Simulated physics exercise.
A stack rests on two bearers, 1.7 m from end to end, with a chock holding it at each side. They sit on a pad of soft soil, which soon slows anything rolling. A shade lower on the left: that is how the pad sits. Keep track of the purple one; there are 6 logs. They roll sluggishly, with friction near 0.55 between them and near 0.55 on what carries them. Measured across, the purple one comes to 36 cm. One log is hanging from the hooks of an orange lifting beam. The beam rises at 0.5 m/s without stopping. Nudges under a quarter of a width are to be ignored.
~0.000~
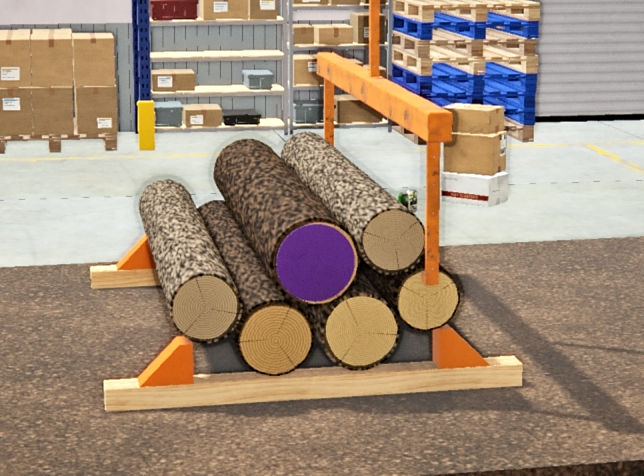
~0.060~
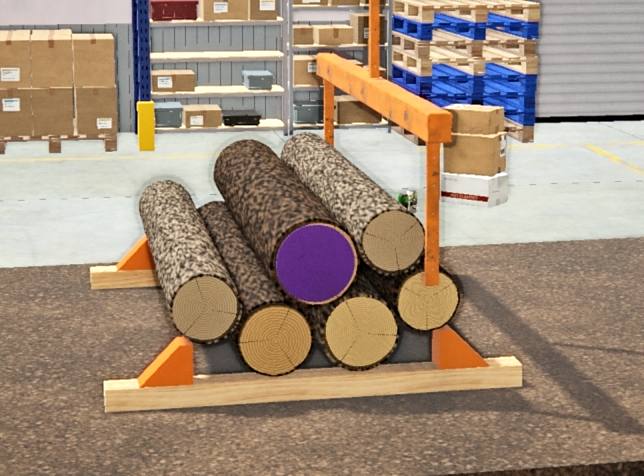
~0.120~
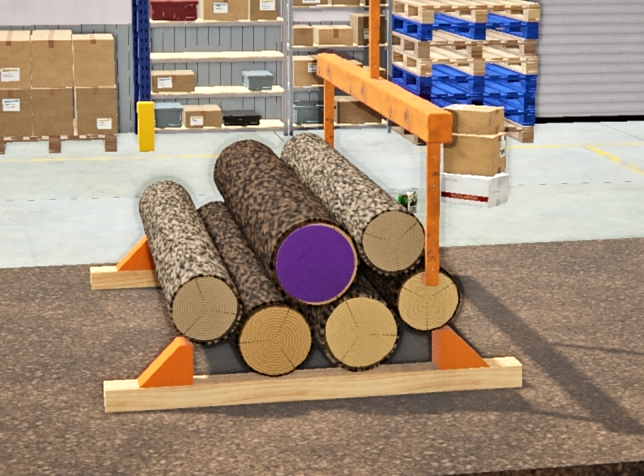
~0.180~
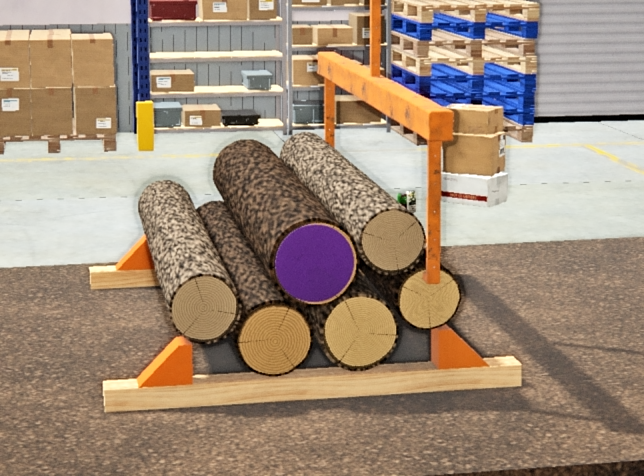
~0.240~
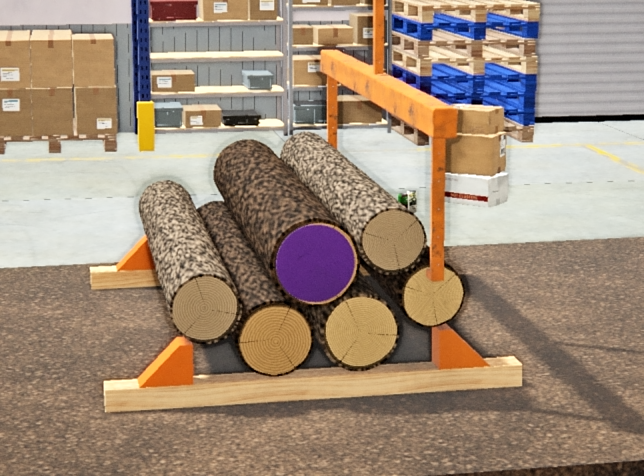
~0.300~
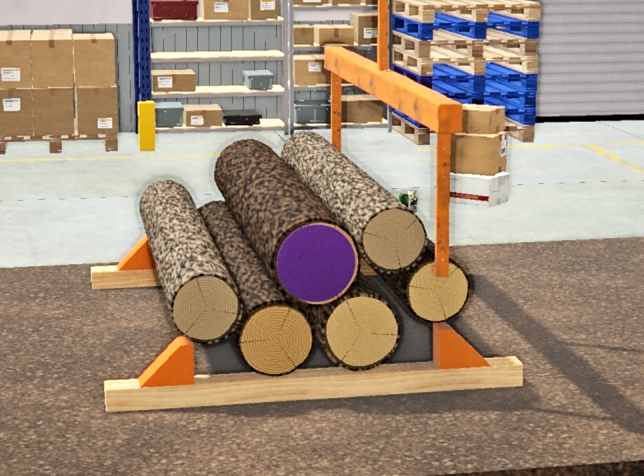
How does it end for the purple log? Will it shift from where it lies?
Purple stays where it is, as it turns out.
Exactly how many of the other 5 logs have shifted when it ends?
1 in all.
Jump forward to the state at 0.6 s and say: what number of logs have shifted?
Count at that time: 0.
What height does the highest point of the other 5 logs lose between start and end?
It sits roughly 5 cm lower at the end.
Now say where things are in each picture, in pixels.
Purple (316, 264); hooked one at (427, 299); the pad is a shade lower on the left; 4 of the 6 form the bottom row, in the first frame.
Purple (316, 264); hooked one at (427, 299), in the second frame.
Purple (316, 265); hooked one at (427, 300), in the third frame.
Purple (316, 264); hooked one at (429, 298), in the fourth frame.
Purple (316, 264); hooked one at (432, 295), up 2 cm, in the fifth frame.
Purple (317, 264); hooked one at (437, 290), up 3 cm, in the sixth frame.
By 0.6 s, purple is where it was; 0 out of place.
Finally (1.2 s), purple is where it was; 1 out of place.
